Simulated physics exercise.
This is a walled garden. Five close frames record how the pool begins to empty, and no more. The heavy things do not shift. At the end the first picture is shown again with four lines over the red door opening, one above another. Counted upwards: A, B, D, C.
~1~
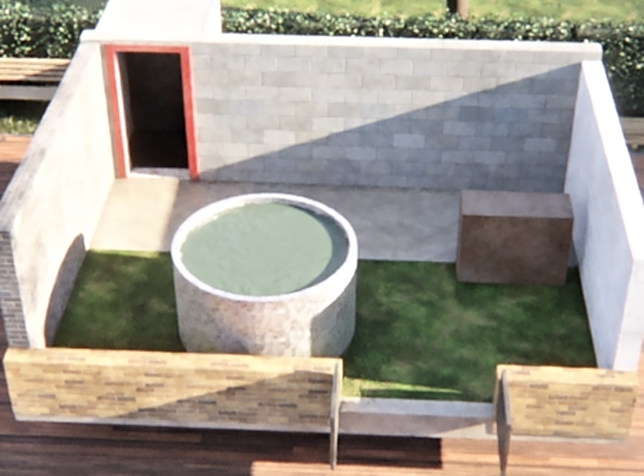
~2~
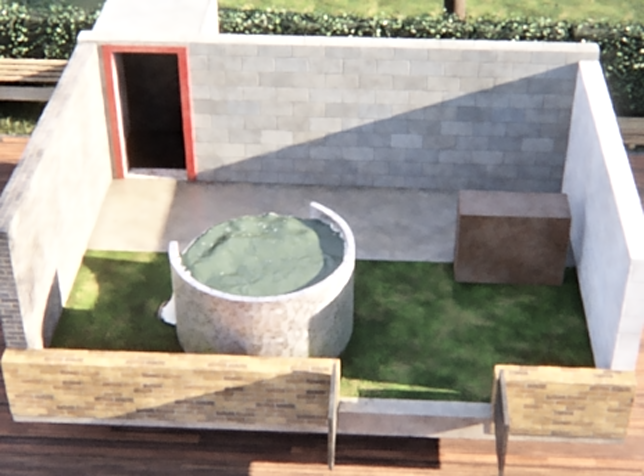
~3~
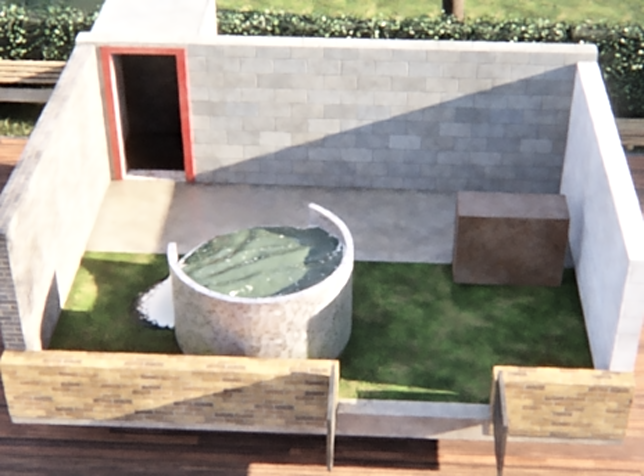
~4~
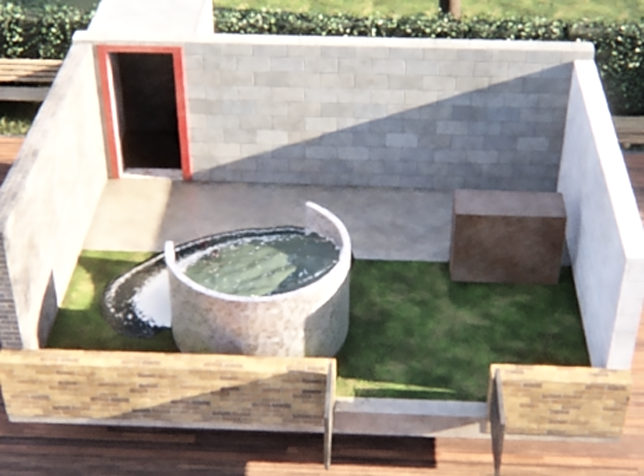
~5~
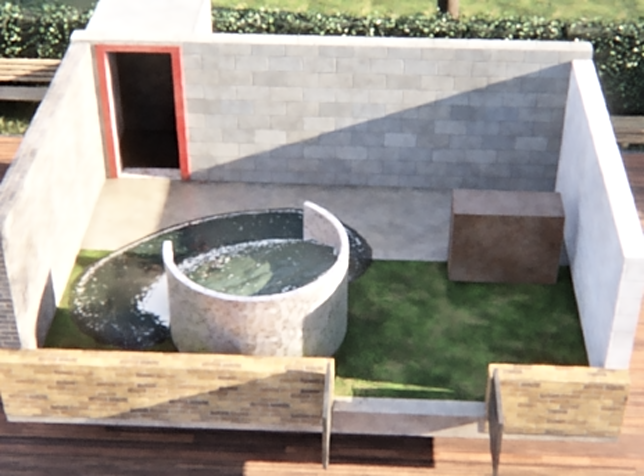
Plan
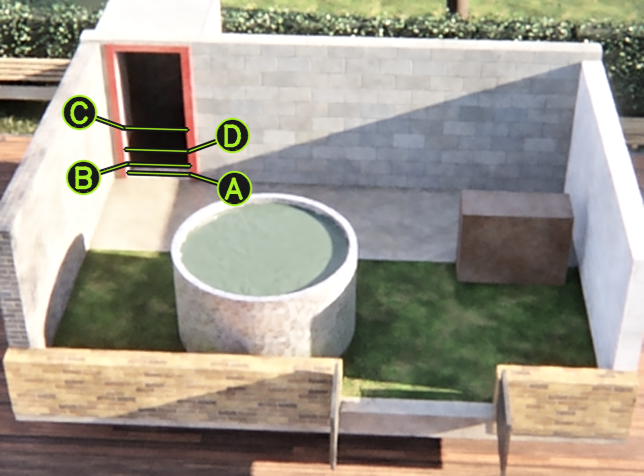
Water pouring from the broken back of a round stone pool, spreading left and then behind it across a walled garden.
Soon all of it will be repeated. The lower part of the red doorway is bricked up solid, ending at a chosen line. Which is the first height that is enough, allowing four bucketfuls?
That is line C.
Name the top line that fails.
That would be D.
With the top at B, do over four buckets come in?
Yes, that goes wrong.
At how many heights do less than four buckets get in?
One of them.
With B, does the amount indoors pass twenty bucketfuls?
Yes.
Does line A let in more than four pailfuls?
Yes, that goes wrong.
In lime, A at (159, 173); B at (158, 164); C at (155, 128); D at (157, 150); from the bottom up A, B, D, C.
For line A, dozens of bucketfuls pour in.
For line B, dozens of bucketfuls pour in.
For line C, a splash gets over, under a bucket.
For line D, about 10 bucketfuls get in.
